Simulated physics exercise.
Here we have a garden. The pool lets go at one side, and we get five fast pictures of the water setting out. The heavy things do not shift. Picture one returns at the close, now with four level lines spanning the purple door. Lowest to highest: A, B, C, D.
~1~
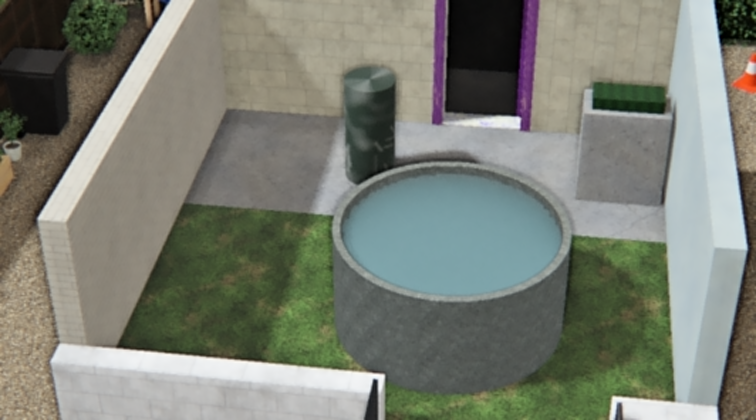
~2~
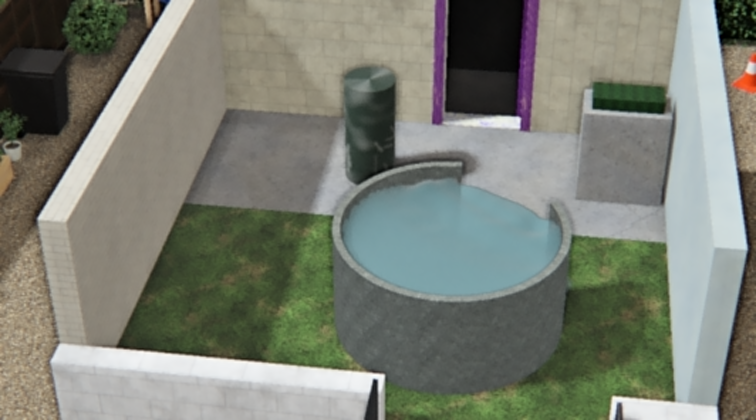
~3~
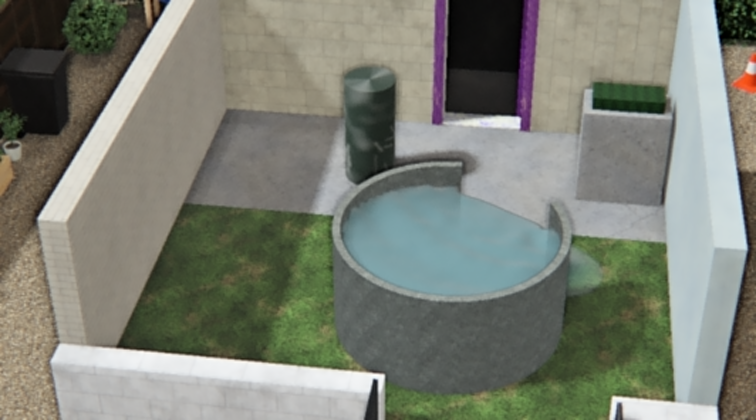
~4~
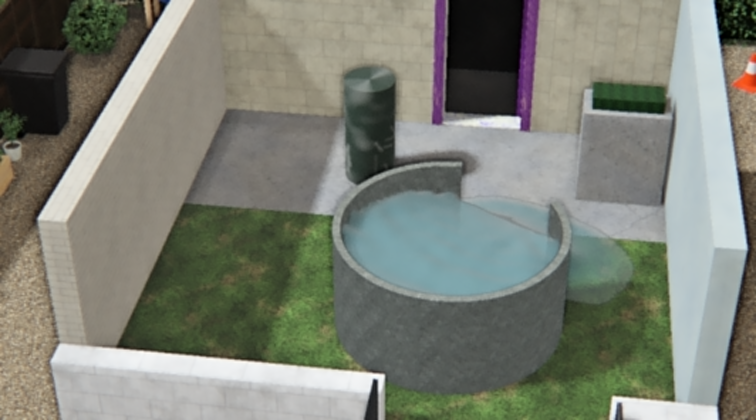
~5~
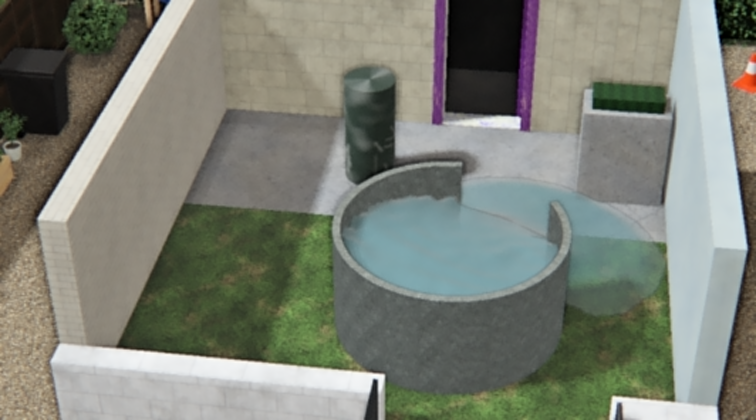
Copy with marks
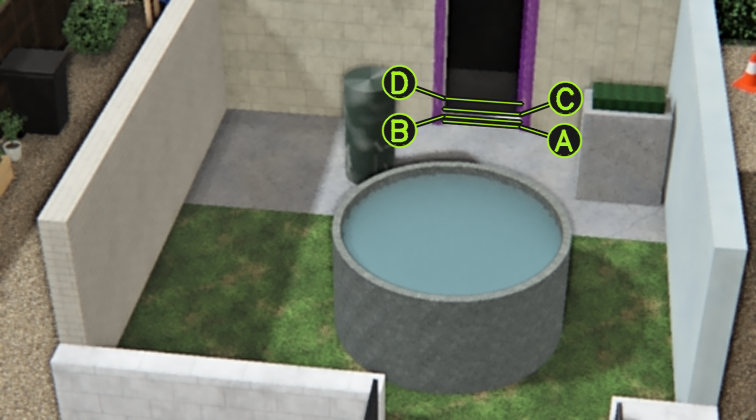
A round grey pool full of water lost a section of its back wall in a small walled garden, and water poured through the gap, spreading across the paving and grass to the right.
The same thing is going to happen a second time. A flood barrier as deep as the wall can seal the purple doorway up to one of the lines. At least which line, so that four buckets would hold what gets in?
That is height D.
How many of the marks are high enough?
One of them.
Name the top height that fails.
That would be C.
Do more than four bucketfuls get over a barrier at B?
Yes.
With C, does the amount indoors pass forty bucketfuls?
No.
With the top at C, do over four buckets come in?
Yes, it does.
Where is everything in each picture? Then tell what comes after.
The first picture shows water in the pool at rest, its middle at (451, 234); foot of the purple doorway at (481, 127); open gate at (498, 381).
In the second picture, water covers 2 % of the ground, its front hidden from here.
In the third picture, water covers 5 % of the ground, its front hidden from here.
The fourth picture shows front seen at (622, 264), 10 % of the ground wet.
The fifth picture shows front seen at (652, 270), 17 % of the ground wet.
On the marked copy, A at (481, 124); B at (481, 119); C at (482, 111); D at (482, 101); from the bottom up A, B, C, D.
For height A, dozens of bucketfuls pour in.
For height B, dozens of bucketfuls pour in.
For height C, about 14 bucketfuls get in.
For height D, a bucket or two gets in.
